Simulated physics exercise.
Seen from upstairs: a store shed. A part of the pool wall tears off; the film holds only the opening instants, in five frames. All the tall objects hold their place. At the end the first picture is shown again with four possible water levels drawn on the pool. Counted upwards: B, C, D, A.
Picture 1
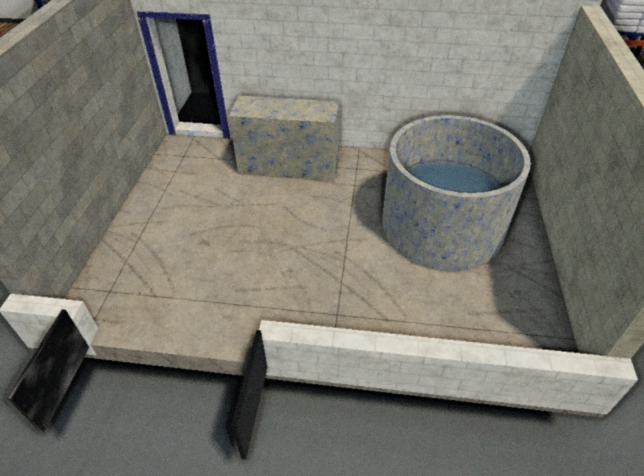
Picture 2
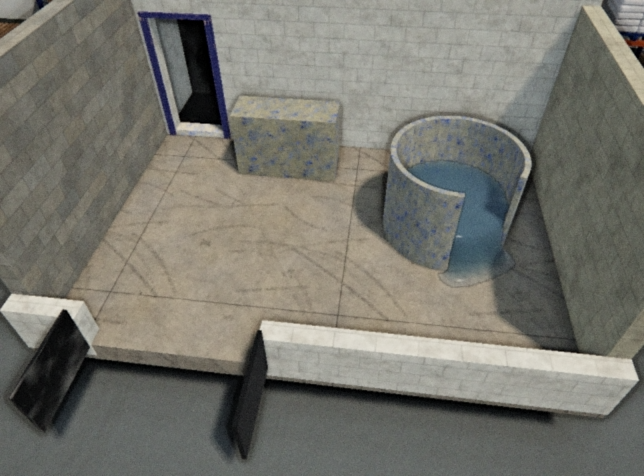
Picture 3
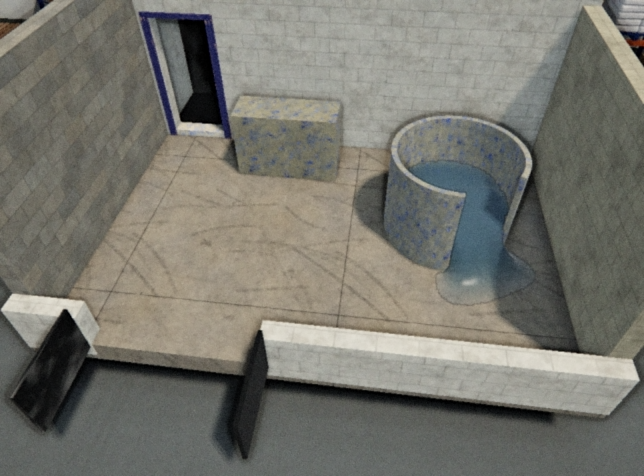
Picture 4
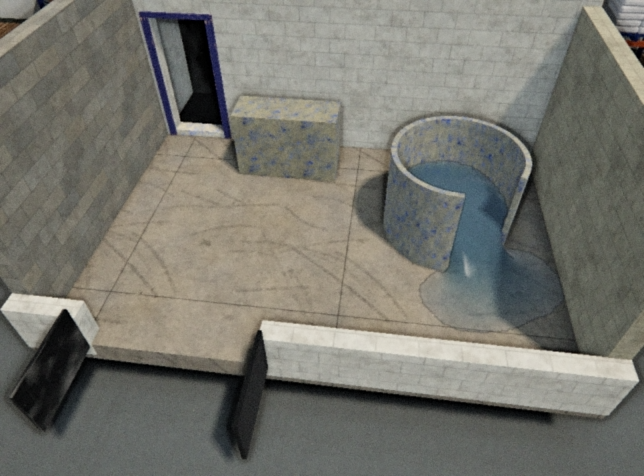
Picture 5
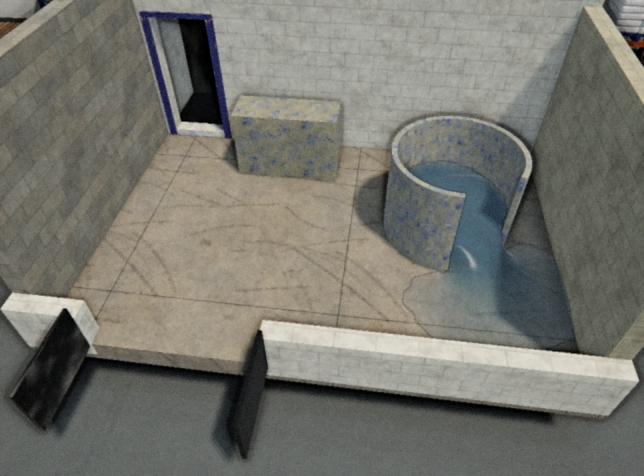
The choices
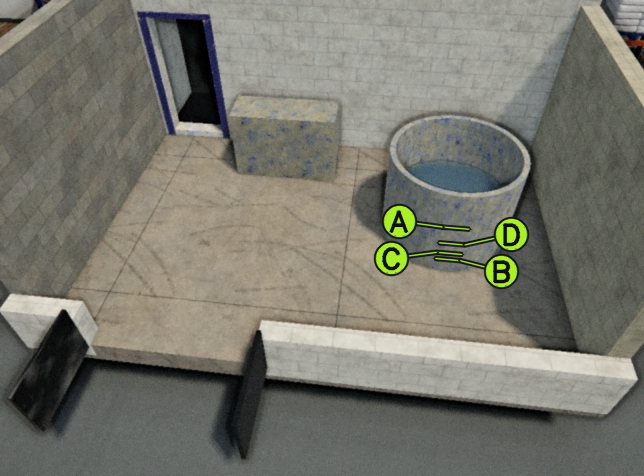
Water resting in a round speckled pool pours out through a gap that opens in the pool's front wall, then spreads over the nearby floor toward the low white wall, while the block, blue doorway and open gate stay still.
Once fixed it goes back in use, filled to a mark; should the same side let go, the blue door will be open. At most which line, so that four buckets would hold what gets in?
Use line A.
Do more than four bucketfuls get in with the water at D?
No.
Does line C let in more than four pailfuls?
No, not at all.
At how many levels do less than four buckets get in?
All of them.
On the marked copy, A at (455, 228); B at (447, 259); C at (449, 253); D at (451, 243); from the bottom up B, C, D, A.
Choosing A, a bucket or two gets in.
Choosing B, nothing gets over.
Choosing C, nothing gets over.
Choosing D, nothing gets over.
